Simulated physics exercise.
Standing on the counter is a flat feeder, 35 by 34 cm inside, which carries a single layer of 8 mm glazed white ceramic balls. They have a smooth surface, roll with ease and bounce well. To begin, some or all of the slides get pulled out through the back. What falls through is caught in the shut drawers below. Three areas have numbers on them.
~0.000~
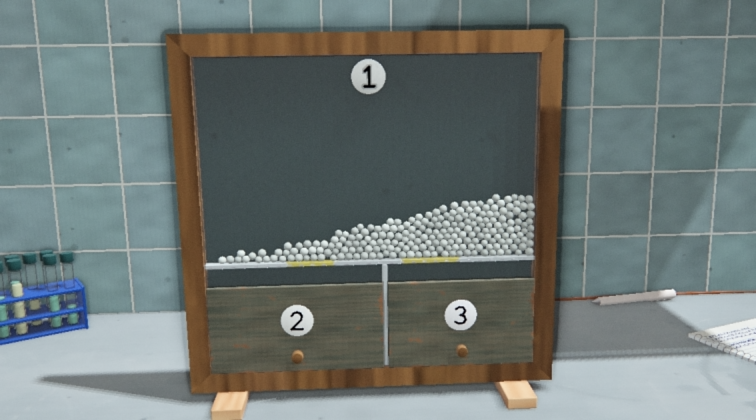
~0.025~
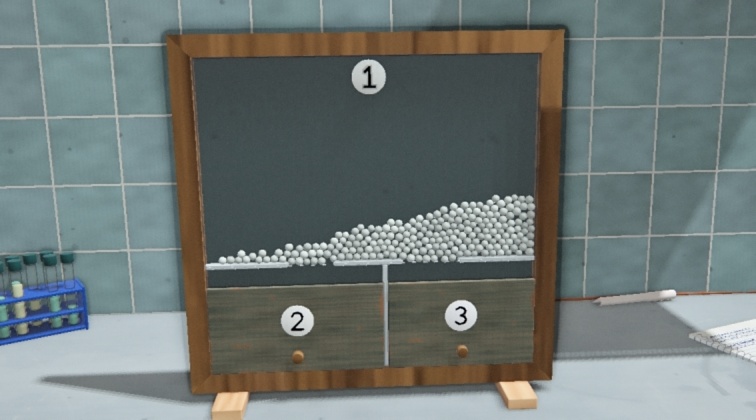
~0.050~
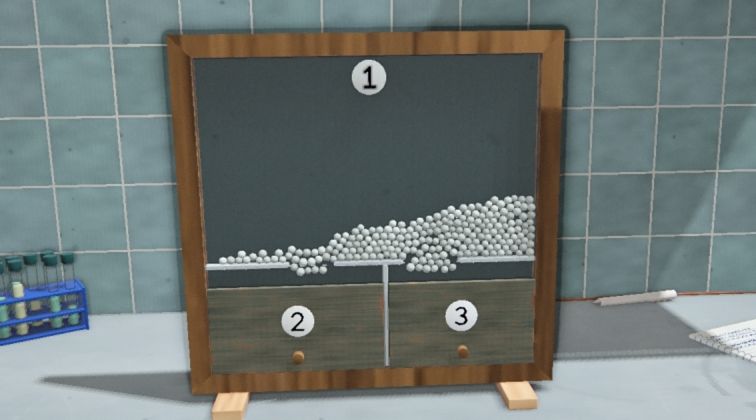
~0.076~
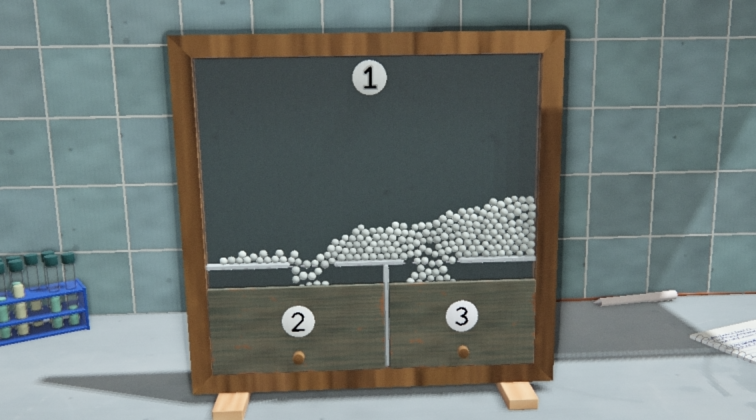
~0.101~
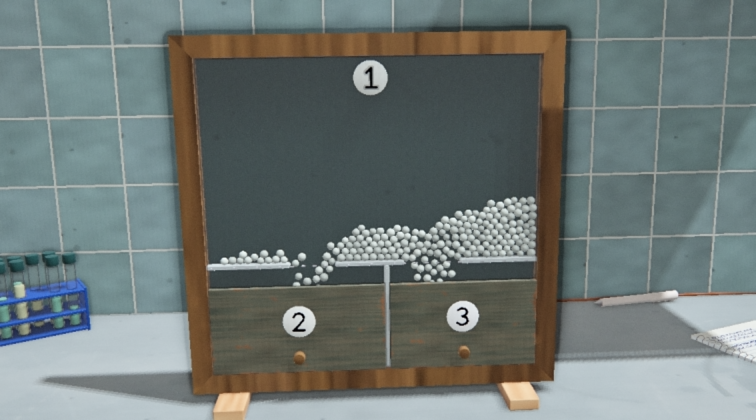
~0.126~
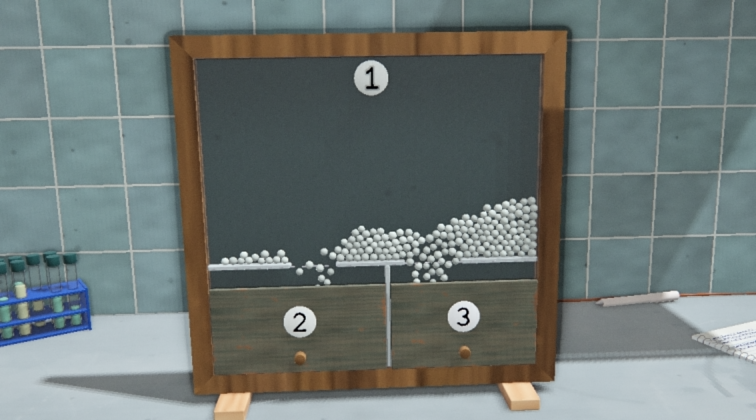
At the start, small white balls lie heaped in a wooden-framed panel, piled highest at the right, above two numbered drawers. Two yellow slides vanish from the shelf, leaving gaps. Balls then drop through both openings behind the drawer fronts, thinning at the left gap while a dip forms above the right one.
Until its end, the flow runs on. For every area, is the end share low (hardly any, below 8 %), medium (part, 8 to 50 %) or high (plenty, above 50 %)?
No. 1: Medium; 2: Medium; 3: High.
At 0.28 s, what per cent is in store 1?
Roughly 50 per cent of it.
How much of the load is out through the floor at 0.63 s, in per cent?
Close to 70 in a hundred.
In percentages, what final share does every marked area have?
Final shares - store 1: 15; drawer 2: 15; drawer 3: 65.
After 0.28 s, 50 % are out; no. 1, 50 %, no. 2, 10 %, no. 3, 35 %.
After 0.63 s, 70 % are out; no. 1, 30 %, no. 2, 15 %, no. 3, 55 %.
After 1.33 s, 80 % are out; no. 1, 20 %, no. 2, 15 %, no. 3, 65 %.
All still by 2.6 s, 85 % are out; no. 1, 15 %, no. 2, 15 %, no. 3, 65 %.
